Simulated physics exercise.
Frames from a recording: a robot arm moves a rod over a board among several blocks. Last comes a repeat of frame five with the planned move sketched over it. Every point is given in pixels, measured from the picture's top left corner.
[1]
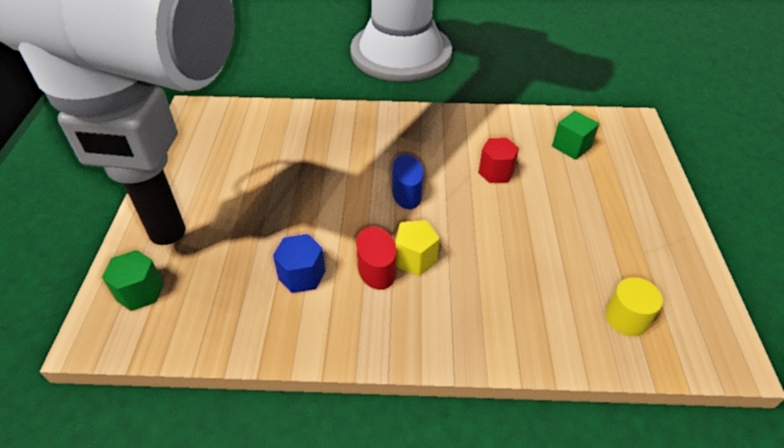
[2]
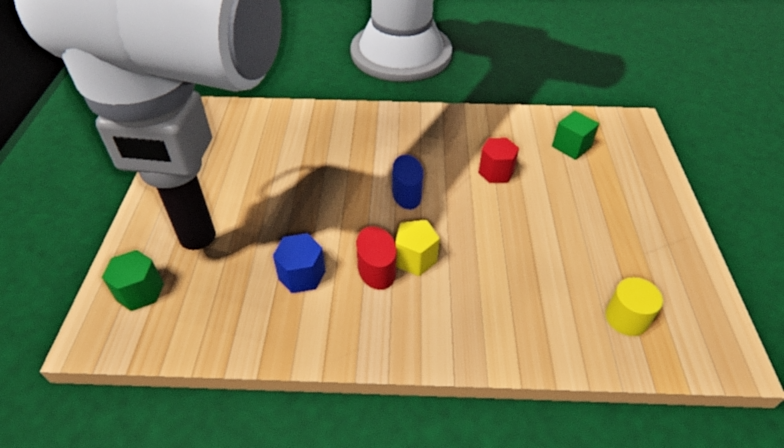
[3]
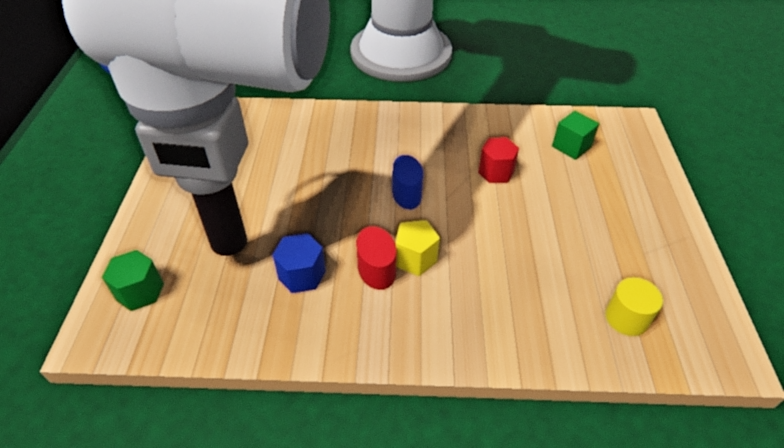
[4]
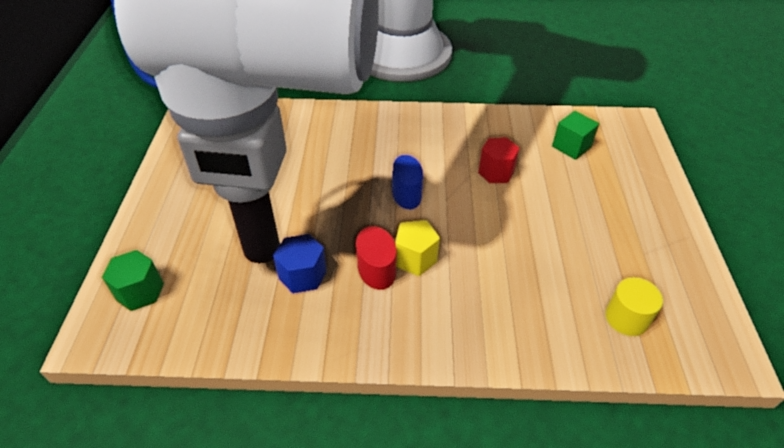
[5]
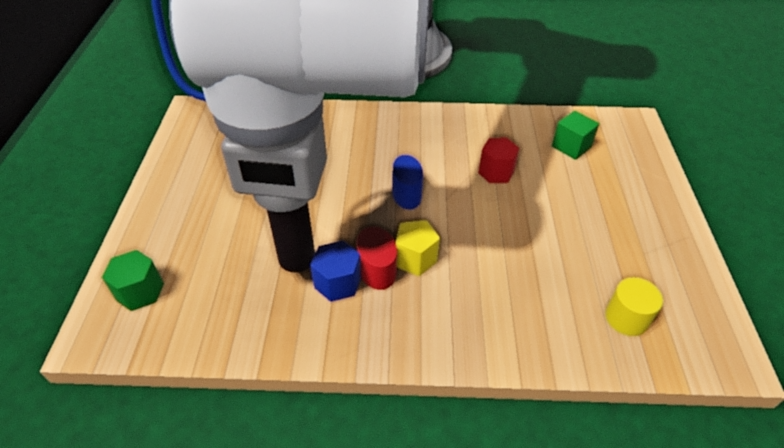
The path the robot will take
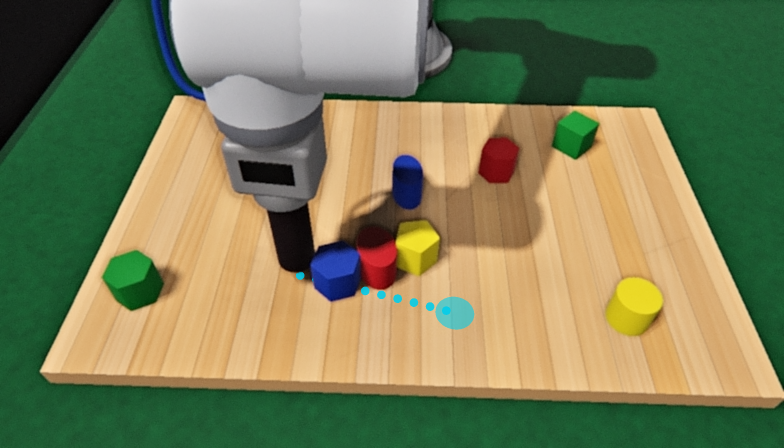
A robot arm slid a black rod rightward across a wooden board and pushed the blue hexagonal block a short way right, up beside the red oval block, while the other blocks stayed put.
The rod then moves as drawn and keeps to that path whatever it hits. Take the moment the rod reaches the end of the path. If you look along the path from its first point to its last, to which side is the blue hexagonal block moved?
Side: Right.
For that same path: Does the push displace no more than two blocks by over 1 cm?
I believe not.
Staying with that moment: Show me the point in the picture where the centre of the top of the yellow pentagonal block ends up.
Near (445, 221).
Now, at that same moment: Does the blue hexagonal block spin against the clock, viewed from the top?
I believe not.
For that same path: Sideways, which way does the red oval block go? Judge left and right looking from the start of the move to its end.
Towards the left-hand side.
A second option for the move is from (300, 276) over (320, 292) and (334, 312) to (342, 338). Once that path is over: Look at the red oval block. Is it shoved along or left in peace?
By the end it has moved.
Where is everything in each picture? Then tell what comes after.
Lower end of the rod at (168, 232), tops of blocks, blue hexagonal block at (298, 251), red oval block at (376, 246), yellow pentagonal block at (417, 235), in the first frame.
Rod at (198, 237), blocks as before, in the second frame.
Rod at (229, 242), blocks as before, in the third frame.
Rod at (262, 250), blocks as before, in the fourth frame.
Rod at (297, 258), blue hexagonal block at (335, 259), red oval block at (377, 246), yellow pentagonal block at (417, 235), in the fifth frame.
The drawn path runs straight from (300, 276) to (455, 313).
What follows on the original path. One third of the way, rod at (349, 270); blue hexagonal block at (383, 283), turned 15° clockwise; red oval block at (408, 251), turned 65° anticlockwise; yellow pentagonal block at (432, 227).
Two thirds of the way, rod at (402, 283); blue hexagonal block at (430, 306), turned 50° clockwise; red oval block at (434, 252), turned 85° anticlockwise; yellow pentagonal block at (442, 223), turned 25° anticlockwise.
At the end, rod at (457, 296); blue hexagonal block at (462, 328), turned 90° clockwise; red oval block at (464, 252), turned 140° anticlockwise; yellow pentagonal block at (445, 221), turned 40° anticlockwise.
